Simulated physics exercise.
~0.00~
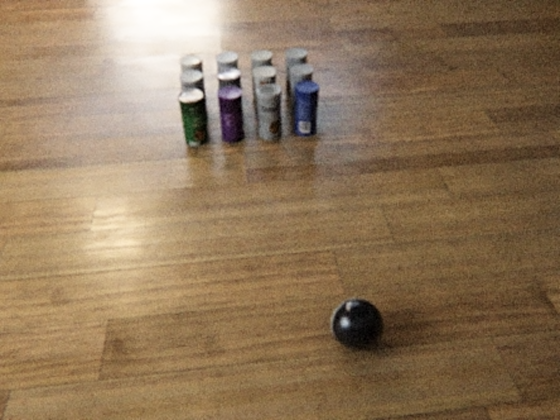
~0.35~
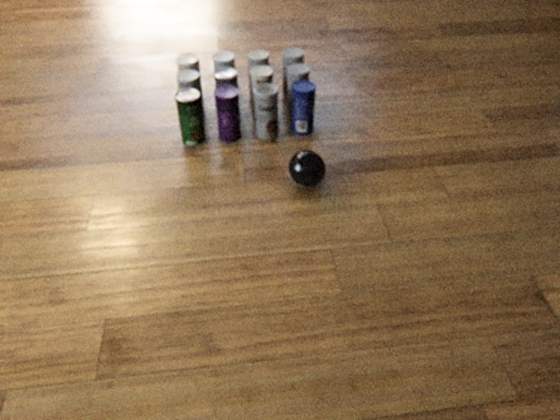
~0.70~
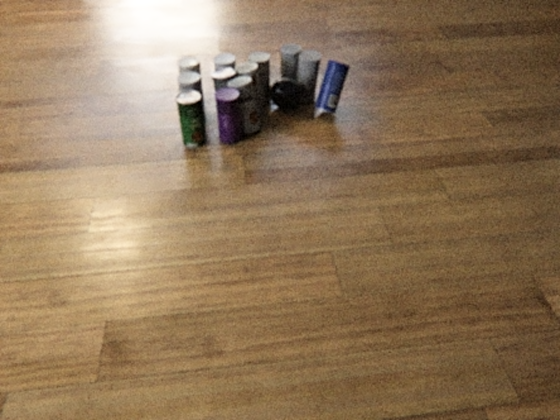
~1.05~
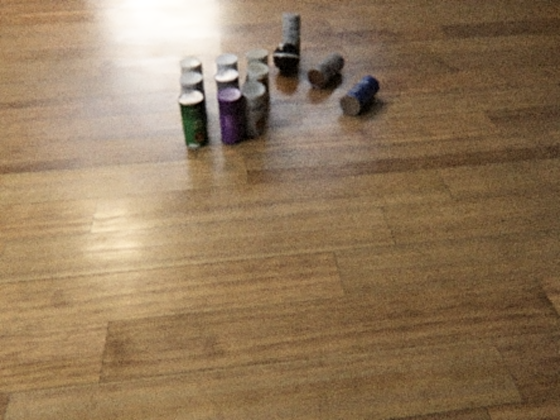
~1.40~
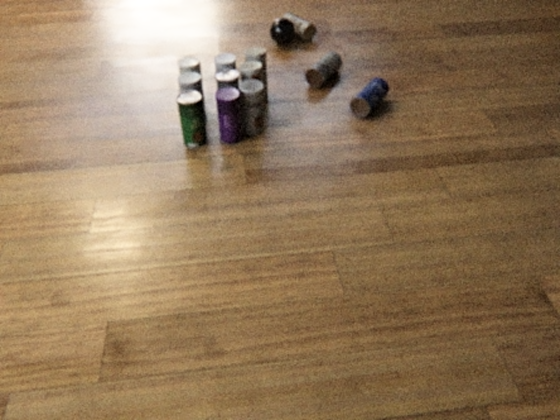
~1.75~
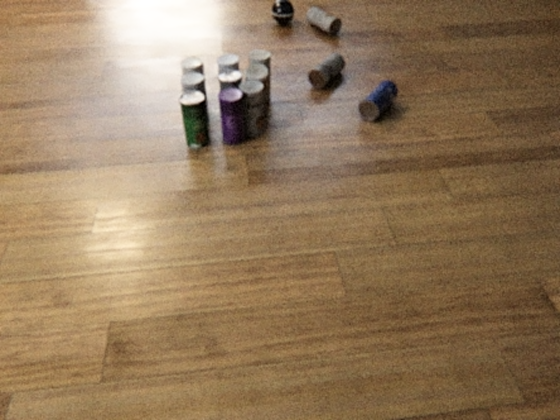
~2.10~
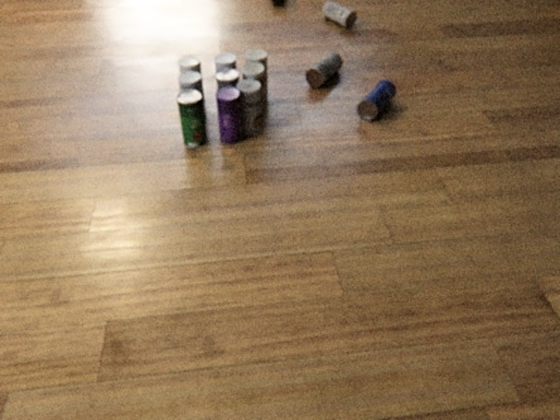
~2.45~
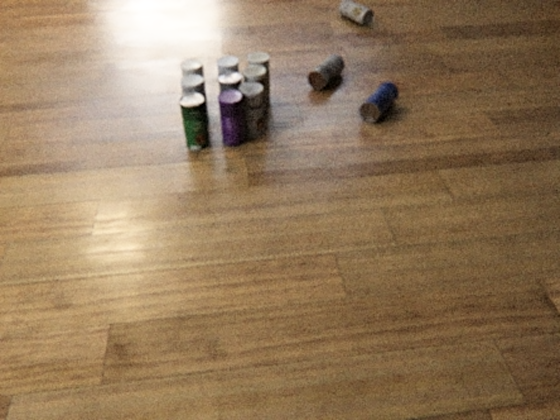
A black ball rolls into rows of canisters, toppling three before rolling out of view.
